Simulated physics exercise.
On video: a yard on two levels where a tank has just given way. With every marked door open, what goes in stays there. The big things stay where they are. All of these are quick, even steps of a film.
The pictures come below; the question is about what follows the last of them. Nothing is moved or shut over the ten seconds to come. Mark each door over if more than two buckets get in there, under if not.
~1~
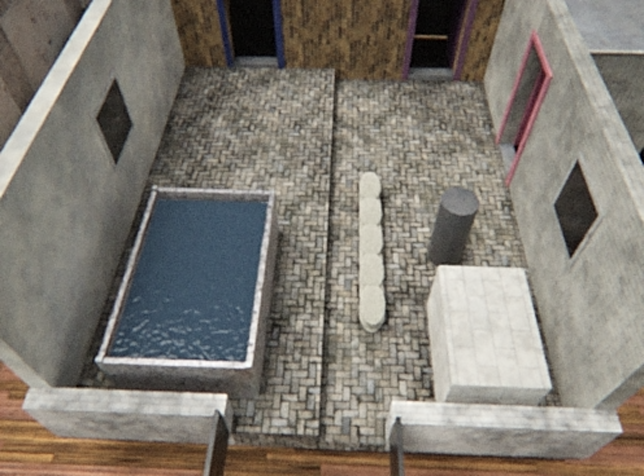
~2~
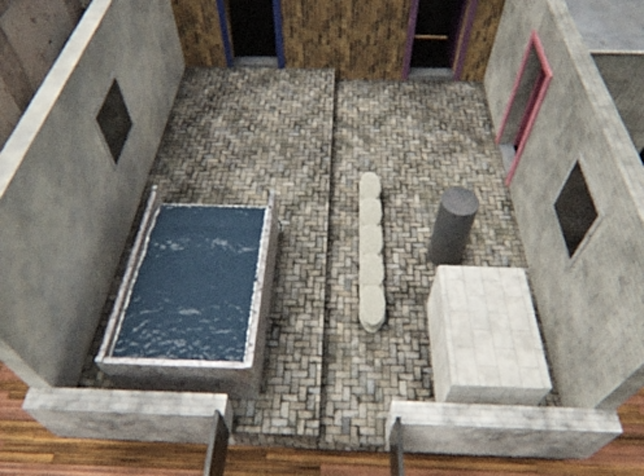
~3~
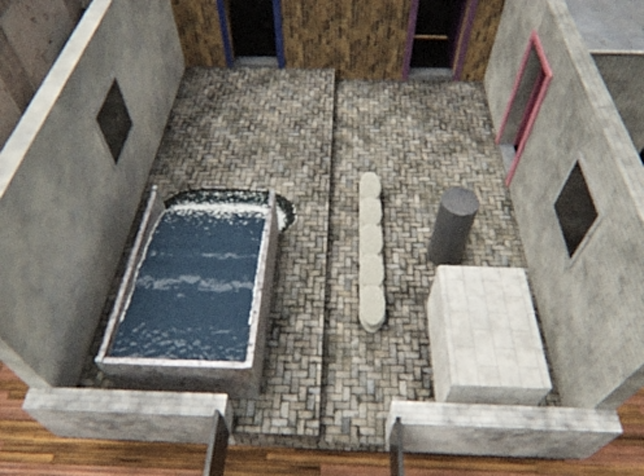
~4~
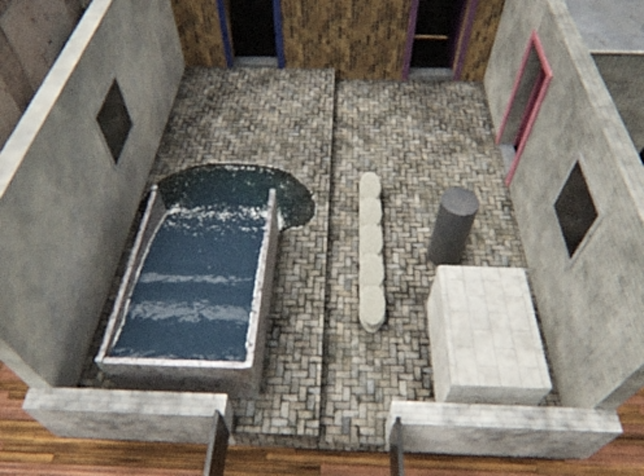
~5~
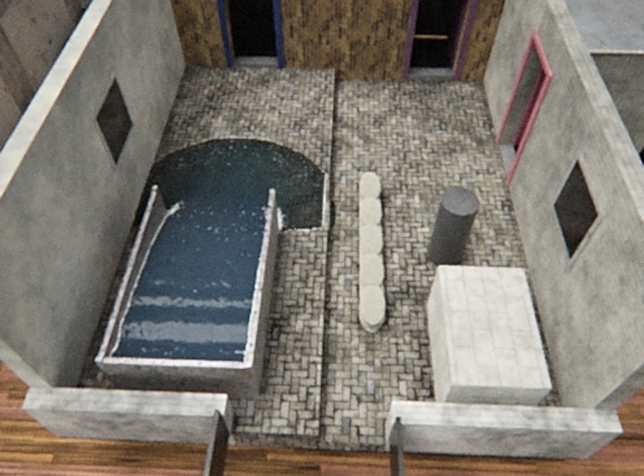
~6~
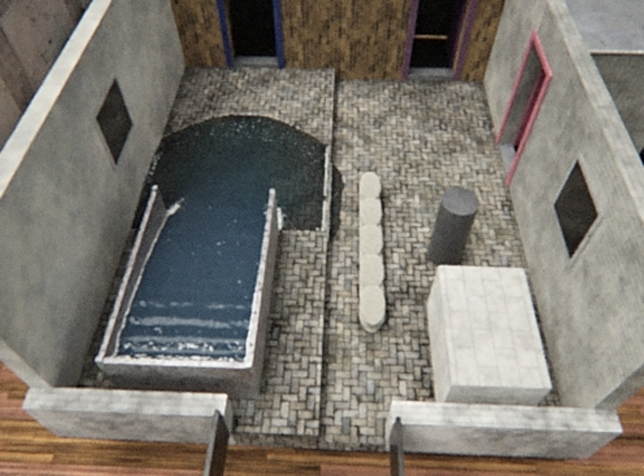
Blue door: Over, purple door: Over, pink door: Over.
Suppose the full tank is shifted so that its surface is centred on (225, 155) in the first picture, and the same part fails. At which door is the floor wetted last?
In my view it is the pink one.
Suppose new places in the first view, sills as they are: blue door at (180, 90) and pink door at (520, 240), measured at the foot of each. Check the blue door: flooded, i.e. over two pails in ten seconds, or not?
Well, in that case the blue tops the limit.
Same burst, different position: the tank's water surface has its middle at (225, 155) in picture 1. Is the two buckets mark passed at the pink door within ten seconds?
One by one: The pink one floods.
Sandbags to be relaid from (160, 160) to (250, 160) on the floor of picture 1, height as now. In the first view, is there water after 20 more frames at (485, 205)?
That spot ends up untouched.
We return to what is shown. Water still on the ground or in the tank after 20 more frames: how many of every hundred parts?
Roughly 90 parts in every hundred.
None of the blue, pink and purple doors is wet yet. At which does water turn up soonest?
Result: The blue one.
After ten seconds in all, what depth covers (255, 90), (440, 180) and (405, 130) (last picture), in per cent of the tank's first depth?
In order: About 6, 10 and 10 in a hundred.
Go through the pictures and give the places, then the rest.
In the first frame, the tank at (197, 270) is whole and still.
In the second frame, the front is at a hidden place, out from the gap on the tank's far side.
In the third frame, the front is at a hidden place, out from the gap on the tank's far side.
In the fourth frame, water pours out on the tank's far side and has run to (179, 174).
In the fifth frame, the front is at (209, 142), out from the gap on the tank's far side.
In the sixth frame, water pours out on the tank's far side and has run to (229, 118).
A moment on, water covers 40 % of the floor; the blue door over two buckets in, the purple door not reached, the pink door not reached.
Next, water covers 50 % of the floor; the blue door far over two buckets in, the purple door wet at the sill, nothing in, the pink door not reached.
Then, water covers 55 % of the floor; the blue door far over two buckets in, the purple door under two buckets in, the pink door not reached.
Later, water covers 75 % of the floor; the blue door far over two buckets in, the purple door over two buckets in, the pink door over two buckets in.
In the end, water covers 90 % of the floor; the blue door far over two buckets in, the purple door over two buckets in, the pink door over two buckets in.
